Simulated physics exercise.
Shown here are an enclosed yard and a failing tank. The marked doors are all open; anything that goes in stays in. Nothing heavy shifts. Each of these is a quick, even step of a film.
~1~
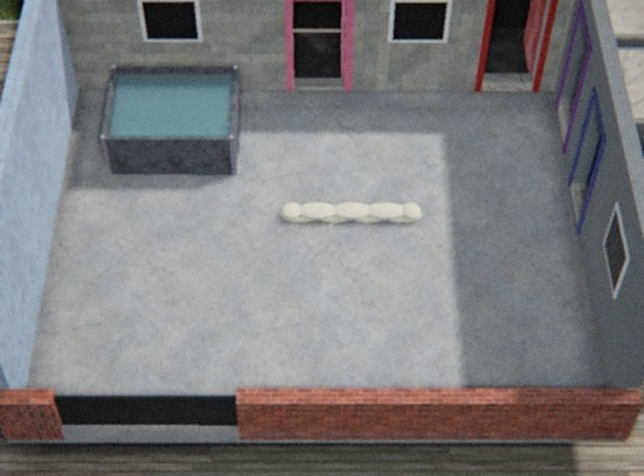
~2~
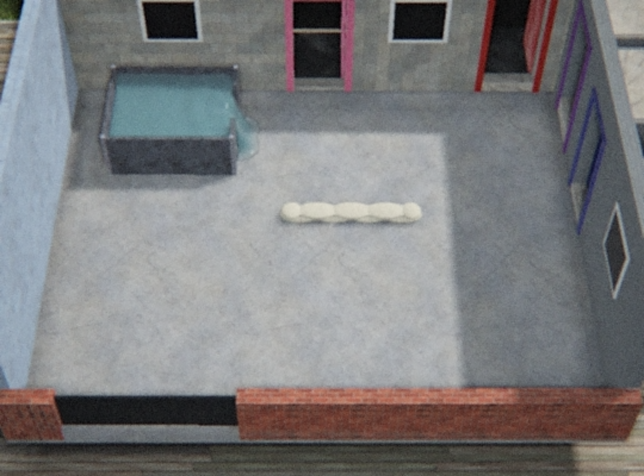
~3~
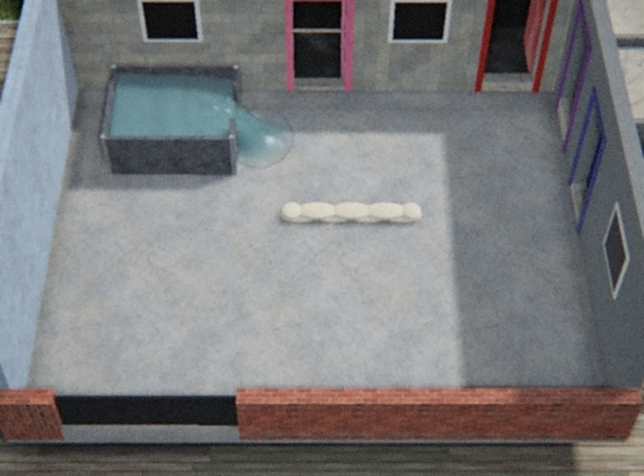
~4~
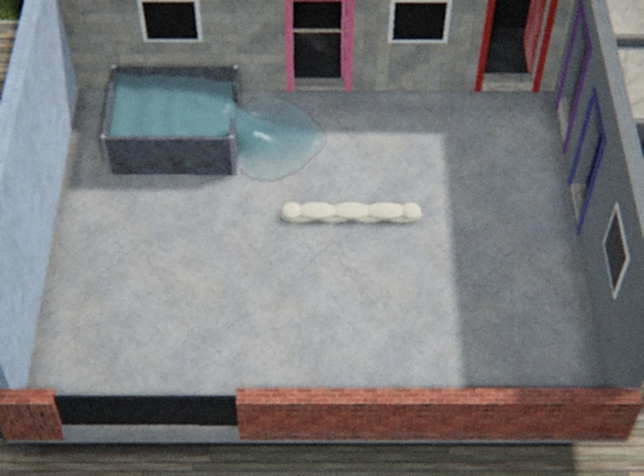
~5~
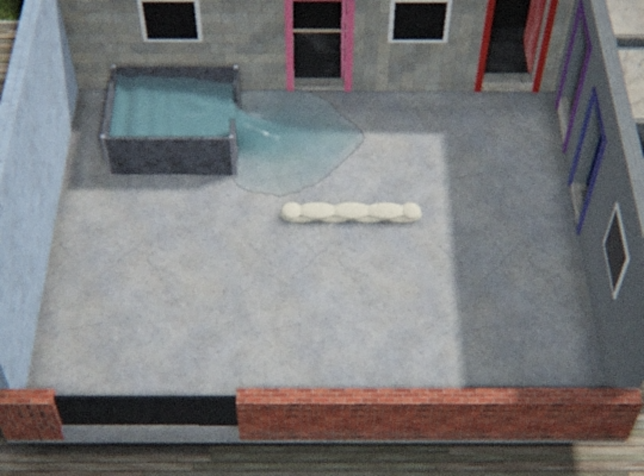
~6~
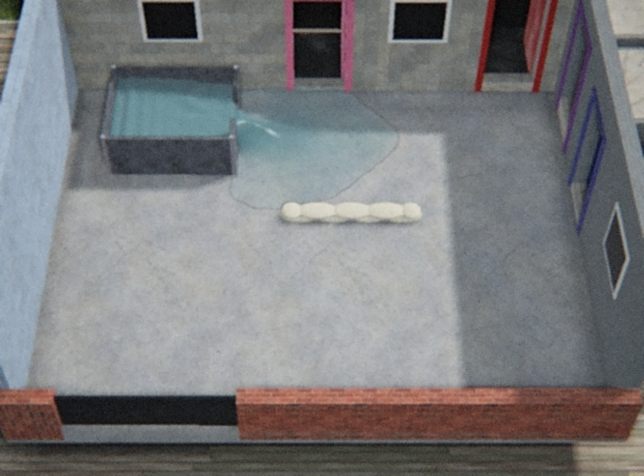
Water pours from the right side of a tank and spreads across the enclosed yard's floor.
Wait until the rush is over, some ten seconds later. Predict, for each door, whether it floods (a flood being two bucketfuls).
In the end blue door: Limit exceeded. Pink door: Limit exceeded. Red door: Limit not exceeded. Purple door: Limit not exceeded.
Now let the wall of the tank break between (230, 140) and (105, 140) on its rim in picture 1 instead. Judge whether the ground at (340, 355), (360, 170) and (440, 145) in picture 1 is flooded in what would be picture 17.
One by one: Waterlogged; unsoaked; unsoaked.
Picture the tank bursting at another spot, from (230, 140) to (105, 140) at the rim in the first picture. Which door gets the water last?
It's the door marked pink.
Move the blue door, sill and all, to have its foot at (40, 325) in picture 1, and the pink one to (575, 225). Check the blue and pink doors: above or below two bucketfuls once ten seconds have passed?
Blue: Does not flood; pink: Gets flooded.
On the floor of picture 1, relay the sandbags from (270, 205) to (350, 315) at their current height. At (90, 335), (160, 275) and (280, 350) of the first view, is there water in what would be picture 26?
Taking the spots in turn: Untouched, untouched and untouched.
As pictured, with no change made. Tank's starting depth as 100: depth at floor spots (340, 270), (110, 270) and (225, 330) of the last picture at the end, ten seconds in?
Going place by place: 2 %, 0 % and 4 %.
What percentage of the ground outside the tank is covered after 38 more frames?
That works out at 45 %.
A moment on, water covers 25 % of the floor; the blue door not reached, the pink door under two buckets in, the red door not reached, the purple door not reached.
Next, water covers 30 % of the floor; the blue door wet at the sill, nothing in, the pink door over two buckets in, the red door wet at the sill, nothing in, the purple door wet at the sill, nothing in.
Then, water covers 35 % of the floor; the blue door over two buckets in, the pink door over two buckets in, the red door wet at the sill, nothing in, the purple door wet at the sill, nothing in.
Later, water covers 45 % of the floor; the blue door far over two buckets in, the pink door far over two buckets in, the red door under two buckets in, the purple door wet at the sill, nothing in.
In the end, water covers 70 % of the floor; the blue door far over two buckets in, the pink door far over two buckets in, the red door under two buckets in, the purple door wet at the sill, nothing in.
